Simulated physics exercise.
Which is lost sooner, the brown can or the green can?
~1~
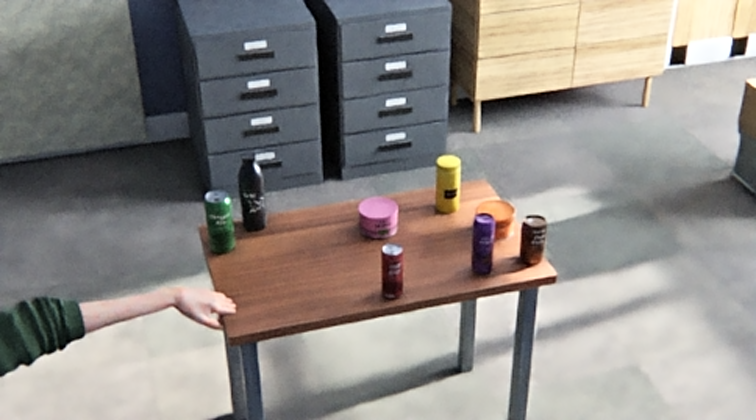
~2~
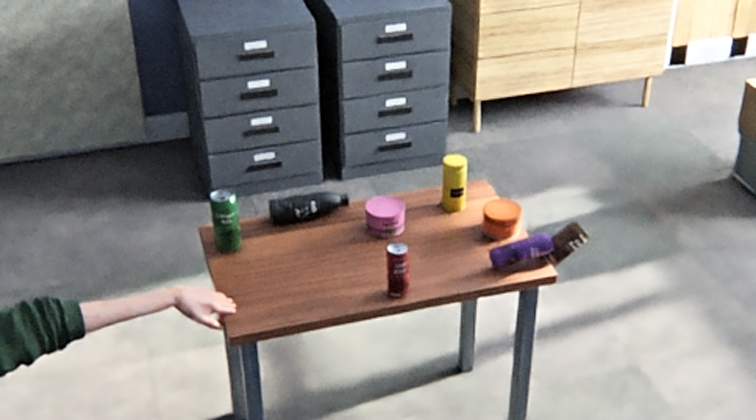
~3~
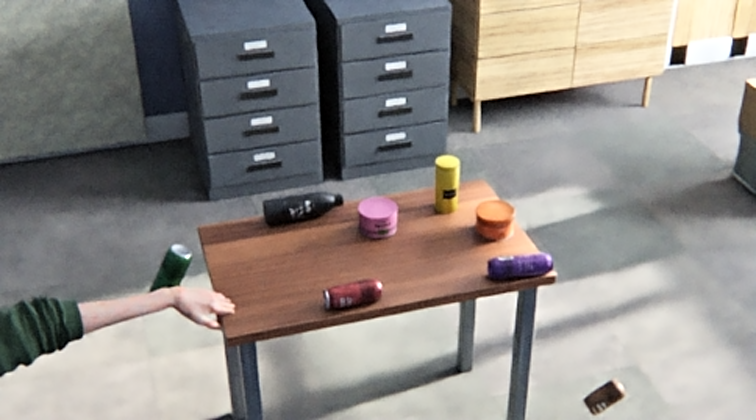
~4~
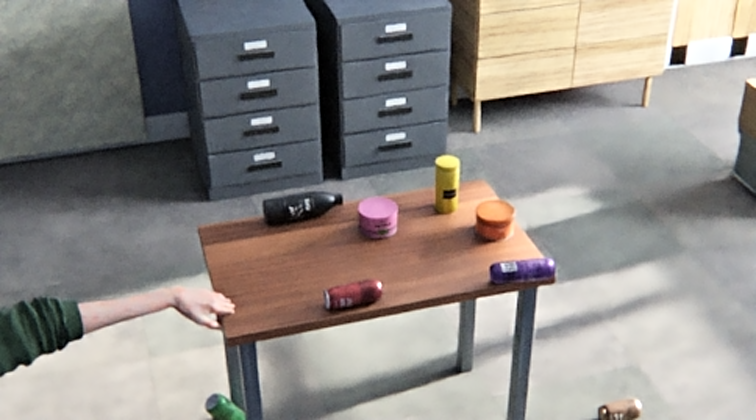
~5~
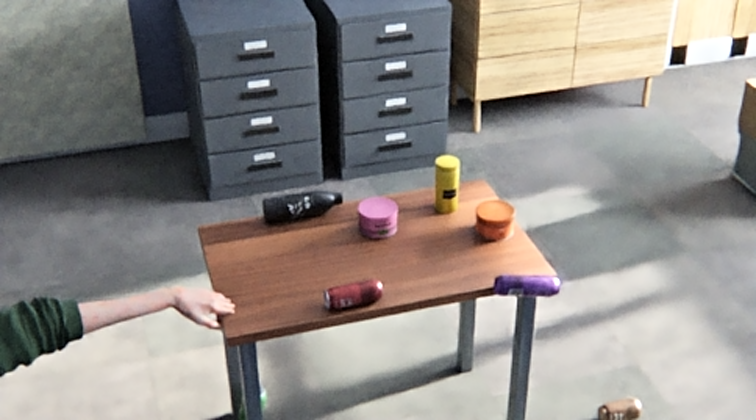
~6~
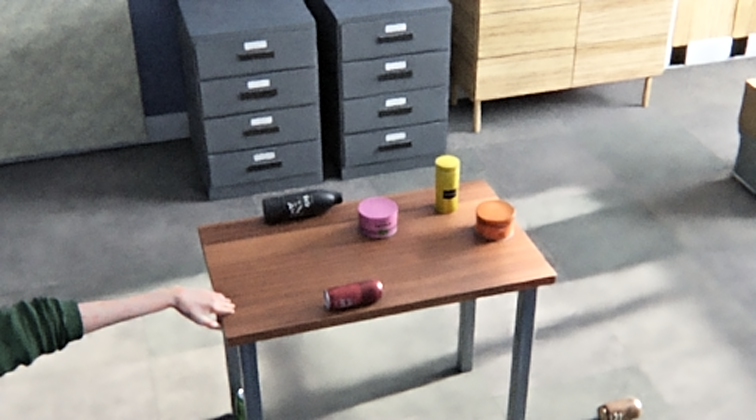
The brown can is lost sooner. It leans over the right side of the table while the green can is still standing, and the green can falls off the left side afterwards.
